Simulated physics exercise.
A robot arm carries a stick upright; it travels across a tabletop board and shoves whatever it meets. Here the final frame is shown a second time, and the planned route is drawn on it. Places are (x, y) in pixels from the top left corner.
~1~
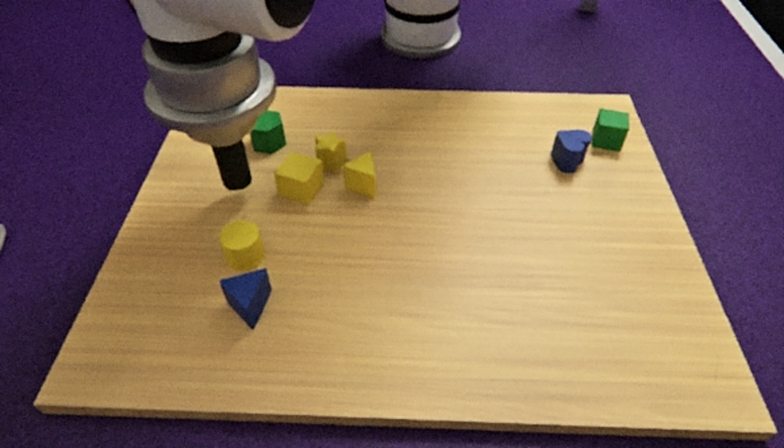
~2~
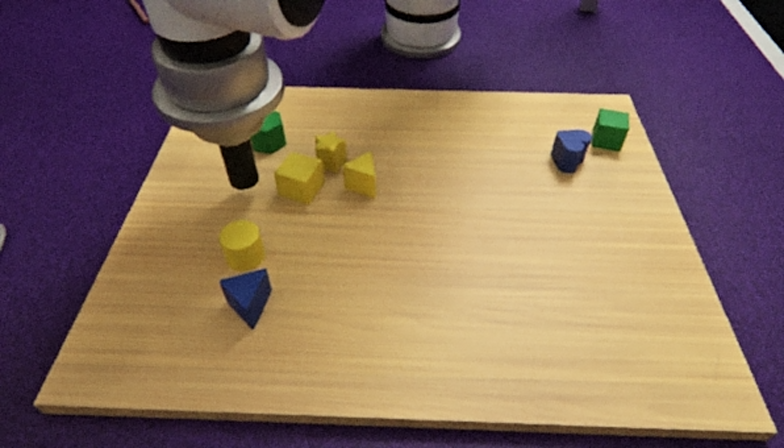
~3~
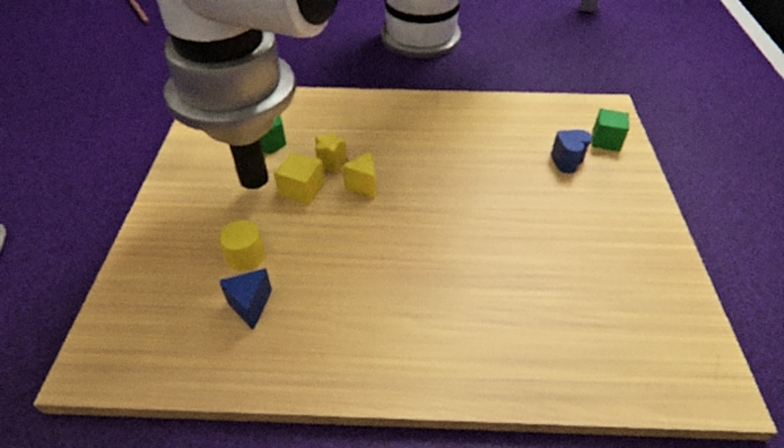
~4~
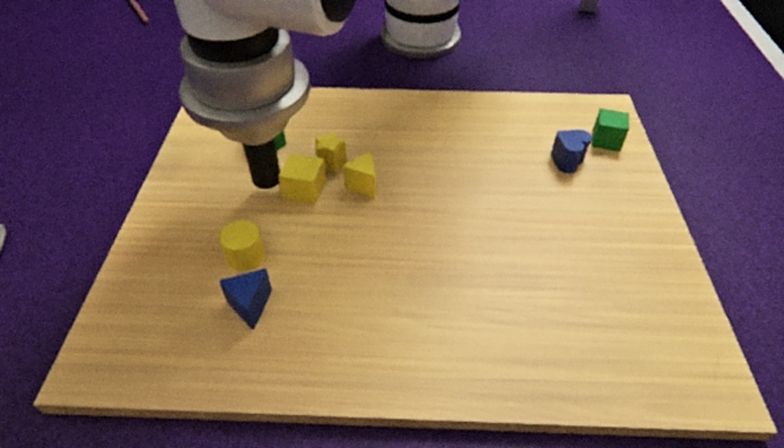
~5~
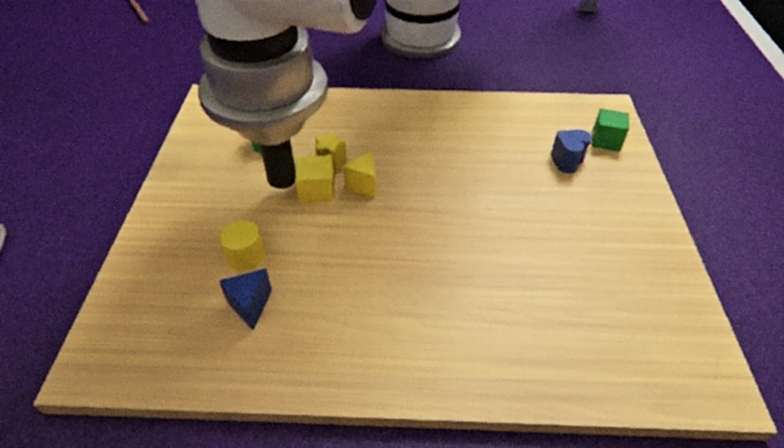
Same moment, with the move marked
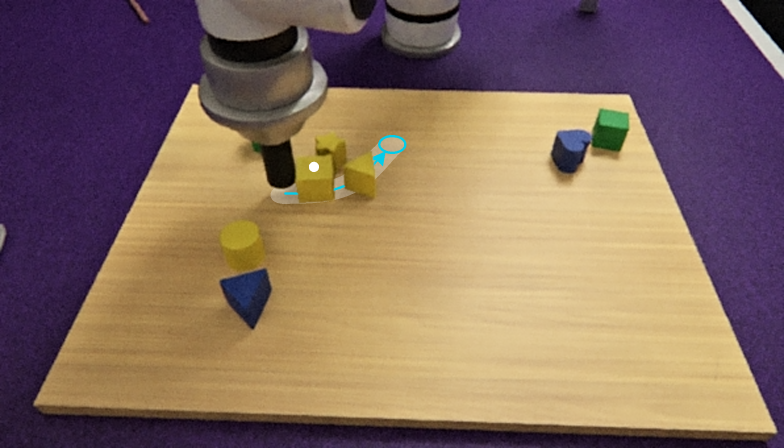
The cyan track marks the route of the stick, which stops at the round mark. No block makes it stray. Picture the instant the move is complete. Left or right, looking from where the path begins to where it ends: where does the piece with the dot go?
The right-hand side.
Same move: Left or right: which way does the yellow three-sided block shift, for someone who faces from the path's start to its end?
The yellow three-sided block is shifted sideways to the right, facing along the path from start to end.
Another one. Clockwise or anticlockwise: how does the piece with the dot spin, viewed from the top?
From the top, the block rotates clockwise.
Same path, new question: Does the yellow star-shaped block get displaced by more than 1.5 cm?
No, that is not how it ends up.
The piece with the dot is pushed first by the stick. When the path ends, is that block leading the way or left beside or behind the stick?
I'd say it has come free.
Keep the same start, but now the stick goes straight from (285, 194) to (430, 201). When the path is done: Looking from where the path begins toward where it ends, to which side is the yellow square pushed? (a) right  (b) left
b.
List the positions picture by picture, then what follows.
In the first picture, stick's lower end (238, 181); yellow square (298, 166); yellow star-shaped block (329, 141); yellow three-sided block (363, 164).
In the second picture, stick (245, 180); blocks still.
In the third picture, stick (254, 180); blocks still.
In the fourth picture, stick (267, 179); yellow square (301, 167).
In the fifth picture, stick (282, 179); yellow square (314, 167); yellow star-shaped block (329, 141); yellow three-sided block (363, 164).
Drawn move, from (285, 194) over (333, 190) and (369, 169) to (392, 144); the dot is on the yellow square.
On the path given first. One third of the way, stick (331, 176); yellow square (361, 158), turned 25° anticlockwise; yellow three-sided block (396, 159), turned 40° clockwise.
Two thirds of the way, stick (368, 155); yellow square (400, 144); yellow three-sided block (428, 157), turned 70° clockwise.
At the end, stick (392, 130); yellow square (413, 139), turned 35° clockwise; yellow star-shaped block still; yellow three-sided block (433, 157), turned 90° clockwise.
